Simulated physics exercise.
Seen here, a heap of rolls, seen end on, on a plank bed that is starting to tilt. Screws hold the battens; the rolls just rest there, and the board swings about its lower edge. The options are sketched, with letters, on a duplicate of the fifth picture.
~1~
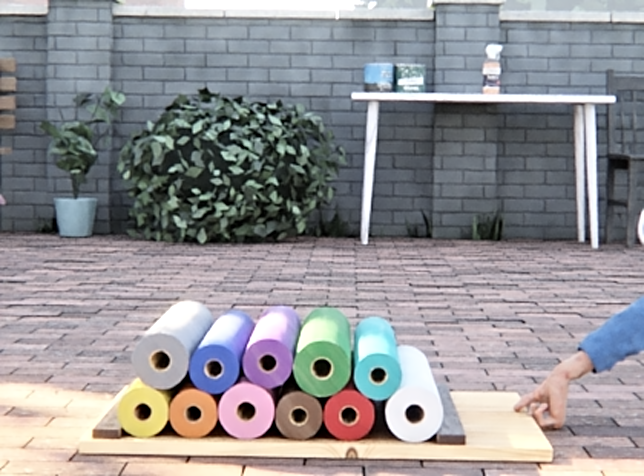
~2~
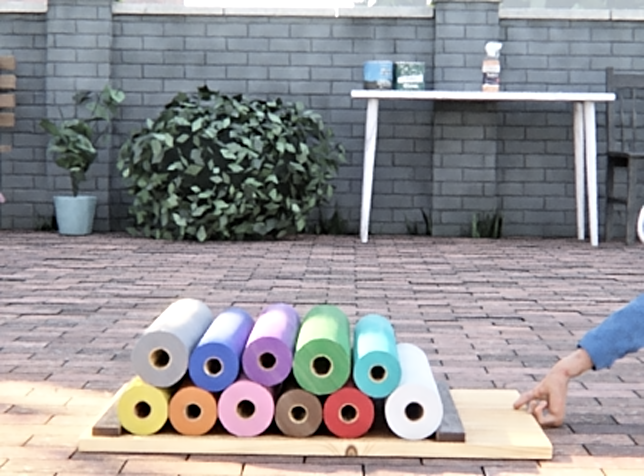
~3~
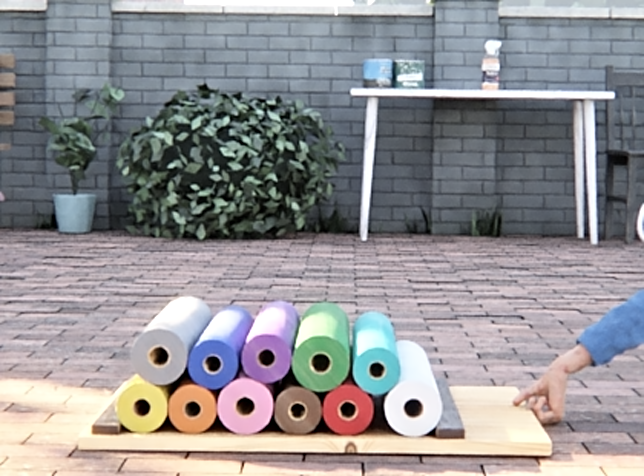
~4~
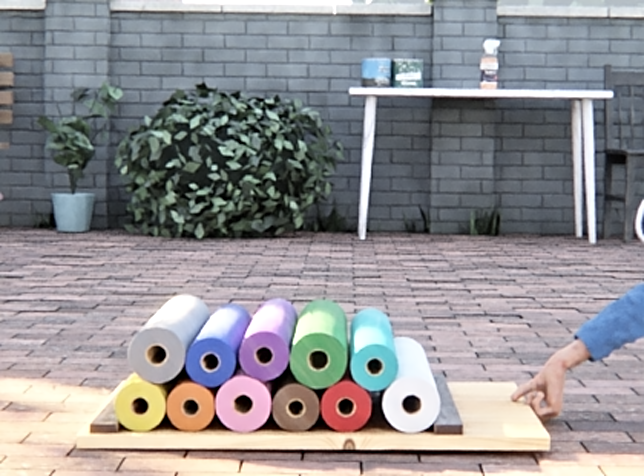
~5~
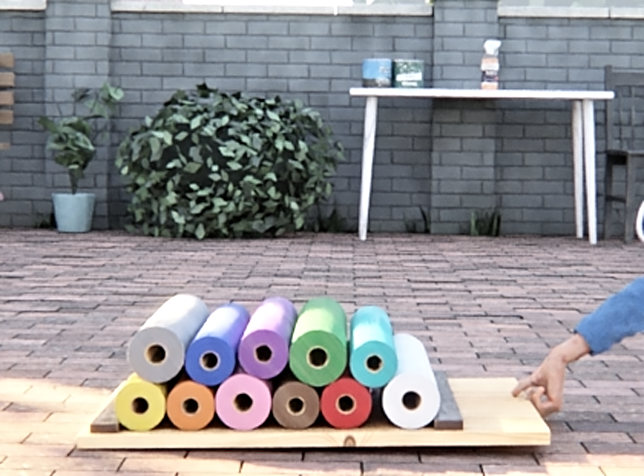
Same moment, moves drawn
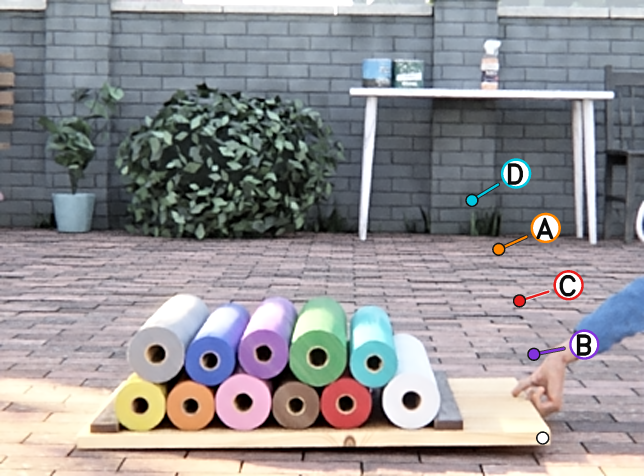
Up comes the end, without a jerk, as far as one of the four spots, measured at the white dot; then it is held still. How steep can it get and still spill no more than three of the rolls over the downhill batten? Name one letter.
Raise it to C.
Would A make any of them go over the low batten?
Yes, at A.
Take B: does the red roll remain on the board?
Yes.
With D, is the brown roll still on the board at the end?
No.
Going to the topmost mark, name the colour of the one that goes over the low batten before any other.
It is the grey one.
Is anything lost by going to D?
Yes.
On the marked copy, A at (499, 249); B at (534, 354); C at (520, 301); D at (472, 201); the white dot at (543, 438).
Following C. Soon after the start, board at 14°.
Later, board at 19°.
In the end, board at 19°, one over the low batten (grey).
As for the rest, A five over the low batten; B none over the low batten; D eleven over the low batten.
